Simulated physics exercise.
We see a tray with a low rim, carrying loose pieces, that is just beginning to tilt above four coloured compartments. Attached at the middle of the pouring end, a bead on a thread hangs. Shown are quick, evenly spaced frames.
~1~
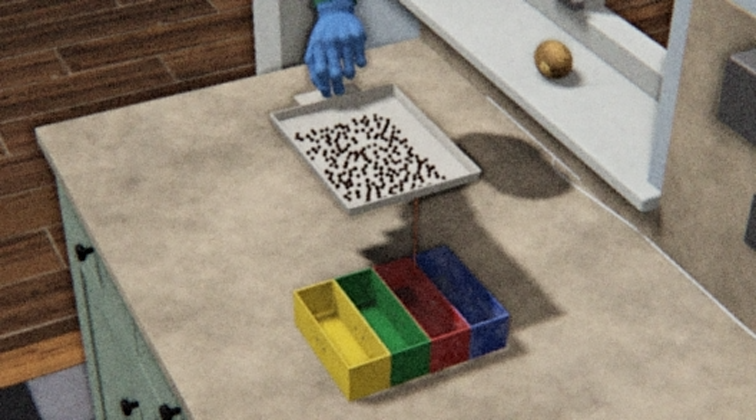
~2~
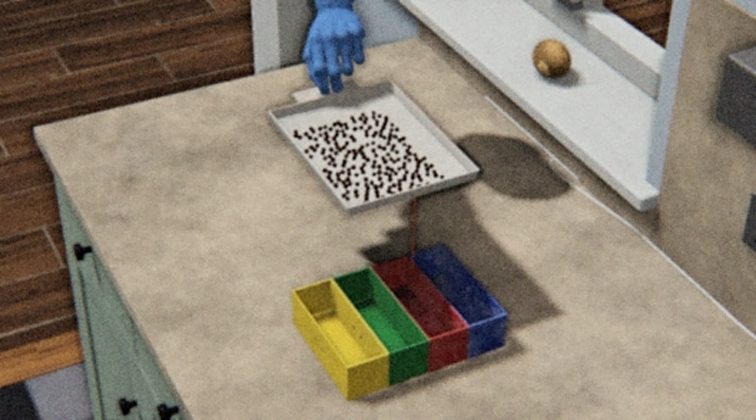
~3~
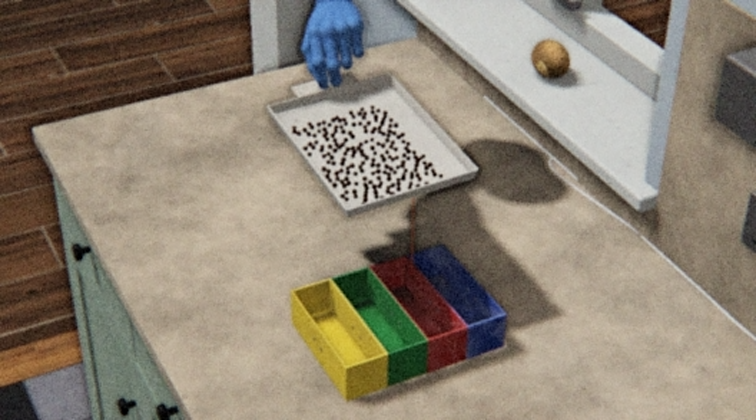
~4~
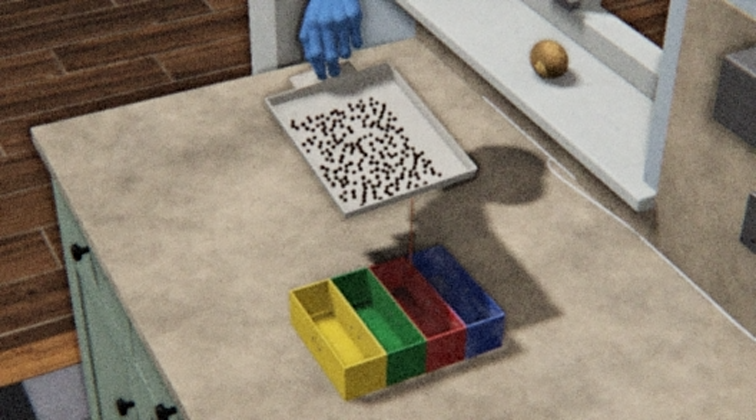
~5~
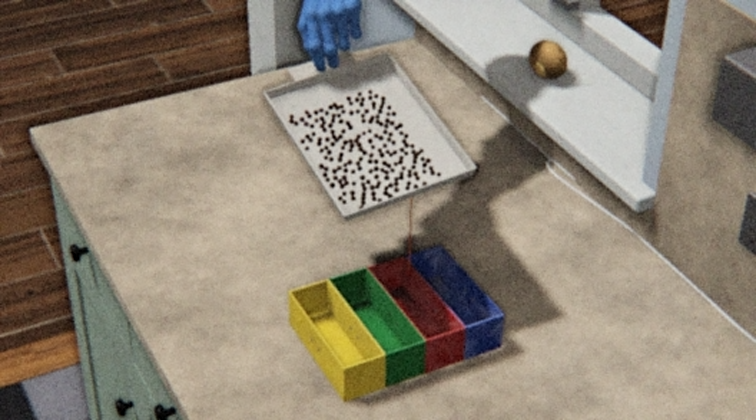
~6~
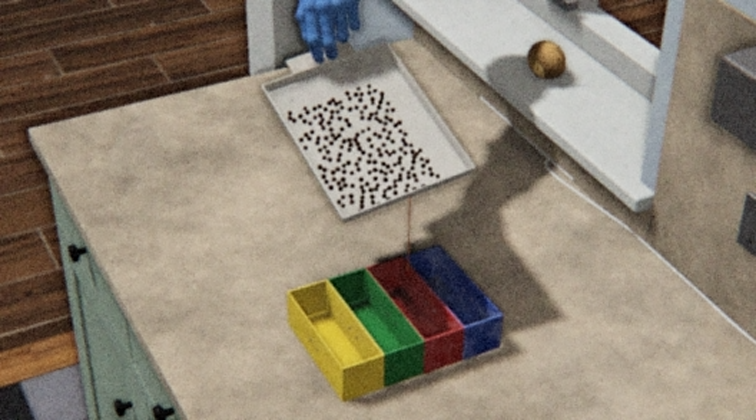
A shallow pale tray of small dark berries, with a blue-gloved hand at its far end, sits level above yellow, green, red and blue compartments on a counter. It then tilts slightly, its left front corner dipping lowest, and the slant steepens a little while some of the berries begin shifting.
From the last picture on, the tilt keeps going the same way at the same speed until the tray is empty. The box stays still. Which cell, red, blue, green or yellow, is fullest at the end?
The green cell is fullest at the end.
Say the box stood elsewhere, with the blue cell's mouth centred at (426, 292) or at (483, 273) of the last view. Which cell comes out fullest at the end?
In order of the tries: The cell in green and the yellow cell.
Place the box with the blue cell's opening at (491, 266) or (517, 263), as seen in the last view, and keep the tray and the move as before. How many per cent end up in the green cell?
Trial 1 around 0 percent, trial 2 around 0 percent.
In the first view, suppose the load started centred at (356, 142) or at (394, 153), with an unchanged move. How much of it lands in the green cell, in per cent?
In order, roughly 60 % and 60 %.
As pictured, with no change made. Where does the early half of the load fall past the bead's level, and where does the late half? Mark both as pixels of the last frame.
(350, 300) first, (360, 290) later.
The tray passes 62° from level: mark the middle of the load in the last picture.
The centre of the load shows up near (363, 192) in the last view.
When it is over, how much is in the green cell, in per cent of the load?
It works out at some 70 %.
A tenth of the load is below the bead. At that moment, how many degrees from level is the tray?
Roughly 90 degrees at that moment.
Just after the last frame, tray tipped steeply; almost all on the tray; just a few in the yellow cell; just a few in the green cell; just a few falling or outside the box.
A moment on, tray tipped past a quarter turn; roughly a quarter on the tray; about a tenth in the green cell; about a tenth in the yellow cell; just a few in the red cell; roughly half falling or outside the box.
Further on, tray tipped past a quarter turn; roughly two thirds in the green cell; roughly a quarter in the yellow cell; about a tenth in the red cell; just a few falling or outside the box.
When it is over, tray tipped past a quarter turn; roughly two thirds in the green cell; roughly a quarter in the yellow cell; about a tenth in the red cell; not one in the blue cell; just a few outside the box.
